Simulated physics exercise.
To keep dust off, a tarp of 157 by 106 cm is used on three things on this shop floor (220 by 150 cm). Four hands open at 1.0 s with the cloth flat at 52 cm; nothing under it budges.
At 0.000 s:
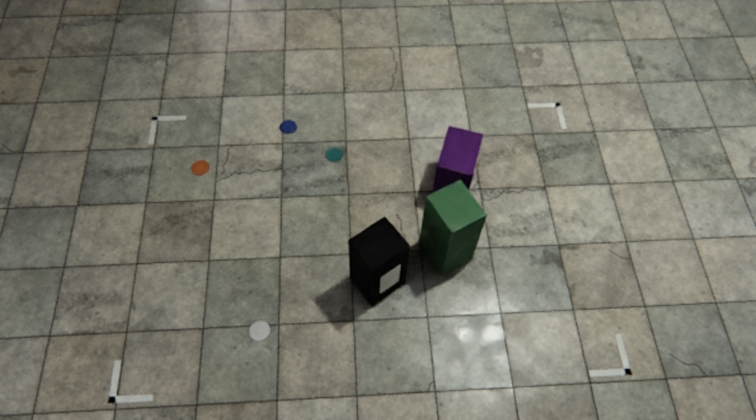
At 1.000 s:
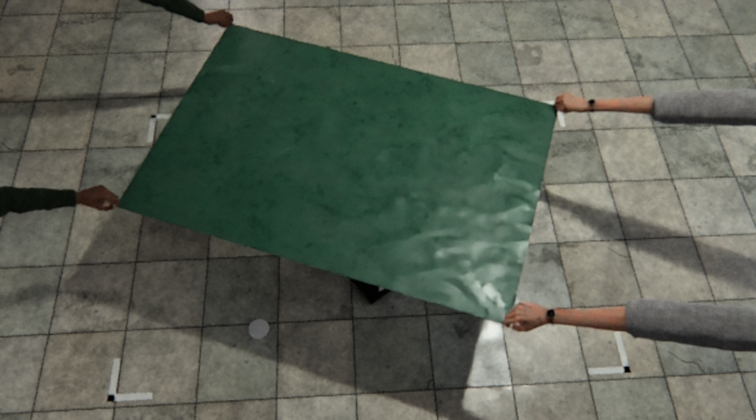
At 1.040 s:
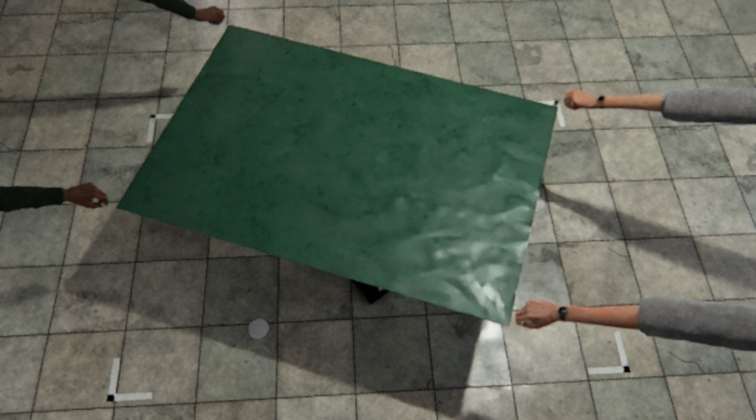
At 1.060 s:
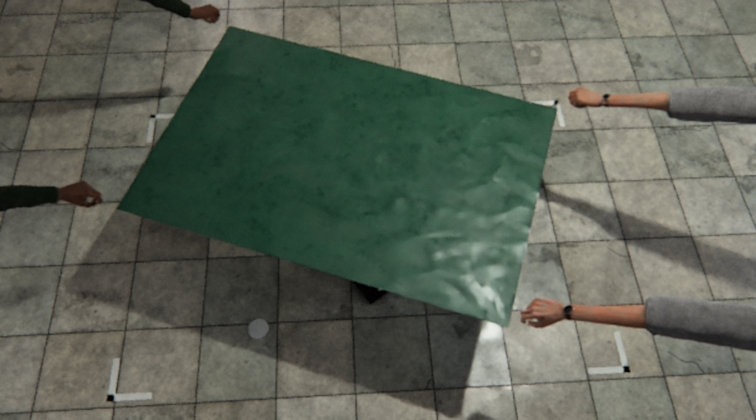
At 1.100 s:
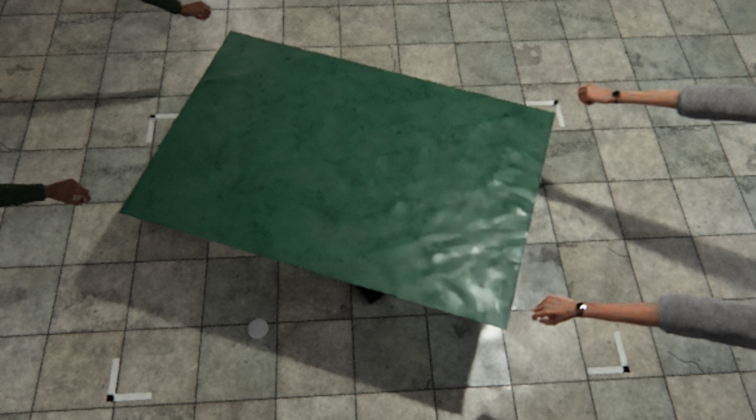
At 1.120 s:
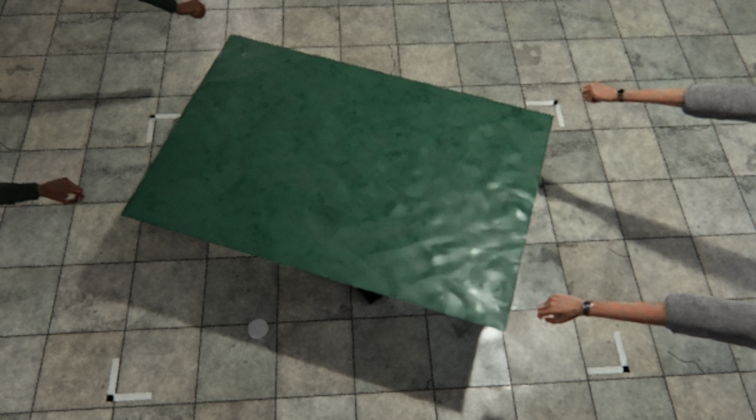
Green tarp held flat by four hands over black, purple and green boxes, then sinking slightly as the hands release and draw back.
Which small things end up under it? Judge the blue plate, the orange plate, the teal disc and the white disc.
The blue plate gets covered, the orange plate stays uncovered, the teal disc vanishes under it, the white disc still shows.
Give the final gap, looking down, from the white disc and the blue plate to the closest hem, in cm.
About 10 cm, 6 cm.
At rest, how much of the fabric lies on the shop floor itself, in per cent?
About 35 %.
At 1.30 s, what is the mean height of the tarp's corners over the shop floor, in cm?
About 16 cm.
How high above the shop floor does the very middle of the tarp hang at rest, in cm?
Some 16 cm up.
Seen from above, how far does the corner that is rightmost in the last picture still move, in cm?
About 24 cm.
At 1.3 s, 0 % of it is down, spanning 176 by 142 cm, above teal disc, blue plate.
At 1.5 s, 30 % of it is down, spanning 149 by 122 cm, above teal disc, blue plate.
At 1.6 s, 35 % of it is down, spanning 148 by 120 cm, above teal disc, blue plate.
At 1.8 s, 35 % of it is down, spanning 155 by 120 cm, above teal disc, blue plate.
At 3.3 s, 35 % of it is down, spanning 150 by 120 cm, above teal disc, blue plate.
